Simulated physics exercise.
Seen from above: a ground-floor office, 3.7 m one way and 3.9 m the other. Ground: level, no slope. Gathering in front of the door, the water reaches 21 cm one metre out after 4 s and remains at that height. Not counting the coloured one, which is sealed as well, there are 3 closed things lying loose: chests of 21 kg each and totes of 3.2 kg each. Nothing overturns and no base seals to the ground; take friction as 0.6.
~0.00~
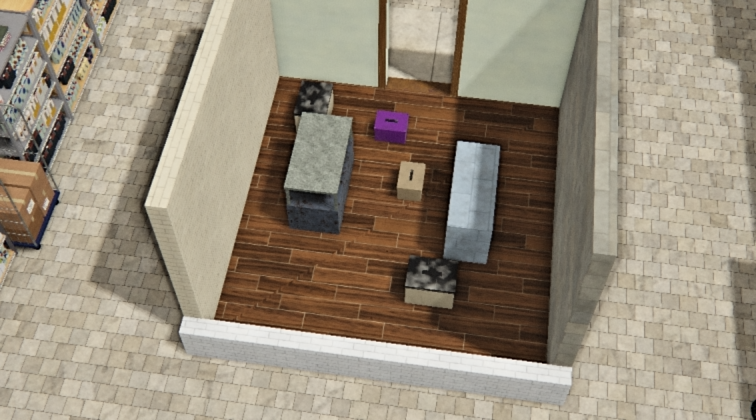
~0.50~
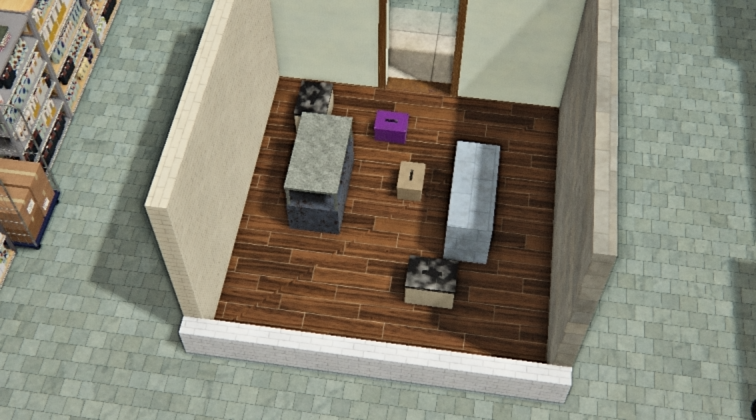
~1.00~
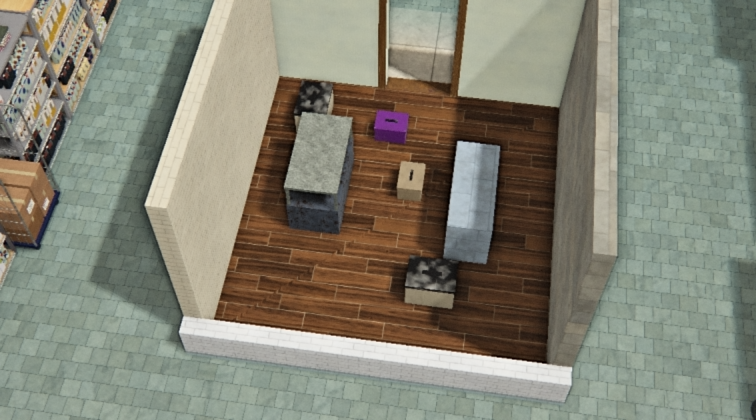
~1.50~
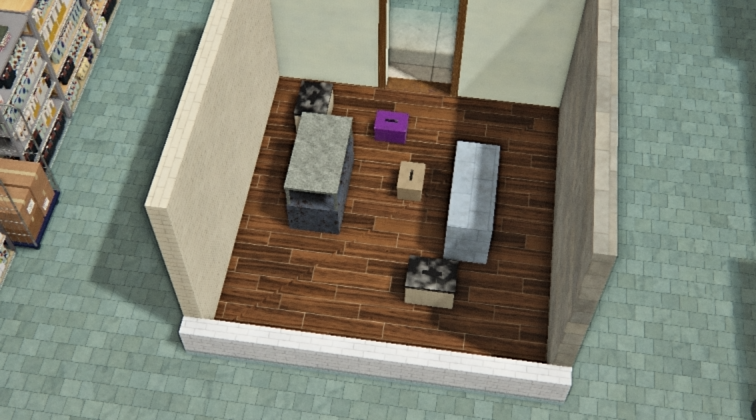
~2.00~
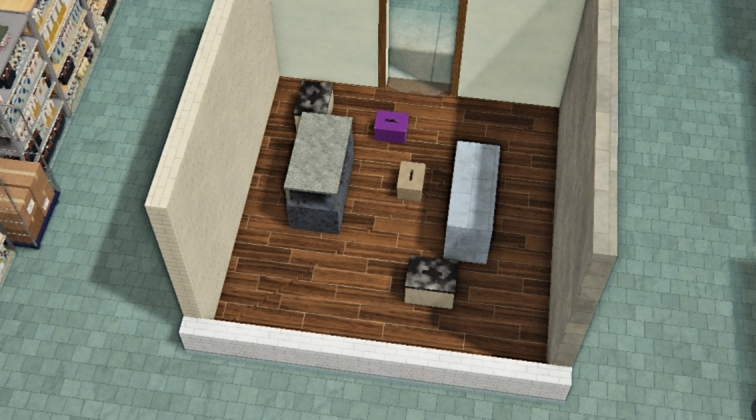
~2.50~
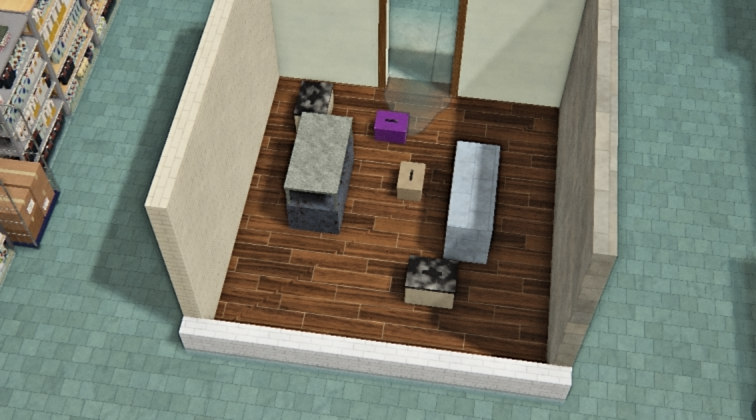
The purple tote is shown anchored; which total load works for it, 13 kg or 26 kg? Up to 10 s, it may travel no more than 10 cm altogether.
Only 26 kg.
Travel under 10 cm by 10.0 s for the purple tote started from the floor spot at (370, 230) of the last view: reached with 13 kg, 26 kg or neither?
It turns out that the heavier alone succeeds.
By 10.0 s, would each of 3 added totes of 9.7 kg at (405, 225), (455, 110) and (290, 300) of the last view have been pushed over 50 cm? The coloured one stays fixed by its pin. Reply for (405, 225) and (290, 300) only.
In that order: Beyond it, within it.
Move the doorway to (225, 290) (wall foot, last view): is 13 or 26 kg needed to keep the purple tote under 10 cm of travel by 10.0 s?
If so, then the first option suffices.
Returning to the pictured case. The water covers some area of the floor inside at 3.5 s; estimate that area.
Somewhere around 2.0 m2, roughly.
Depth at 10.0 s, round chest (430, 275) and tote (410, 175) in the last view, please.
6 and 7 cm.
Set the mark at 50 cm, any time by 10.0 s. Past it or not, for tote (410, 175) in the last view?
That one is beyond half a metre, as it turns out.
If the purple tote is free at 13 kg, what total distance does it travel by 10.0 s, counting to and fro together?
Close to 150 centimetres all told.
After 3.5 s the purple tote would be 0 cm from its start with 13 kg and 0 cm from its start with 26 kg; 6 cm of water round it then.
After 4.5 s the purple tote would be 23 cm from its start with 13 kg and 0 cm from its start with 26 kg; 7 cm of water round it then.
After 7.0 s the purple tote would be 95 cm from its start with 13 kg and 0 cm from its start with 26 kg; 9 cm of water round it then.
After 10.0 s the purple tote would be 167 cm from its start with 13 kg and 0 cm from its start with 26 kg; 9 cm of water round it then.
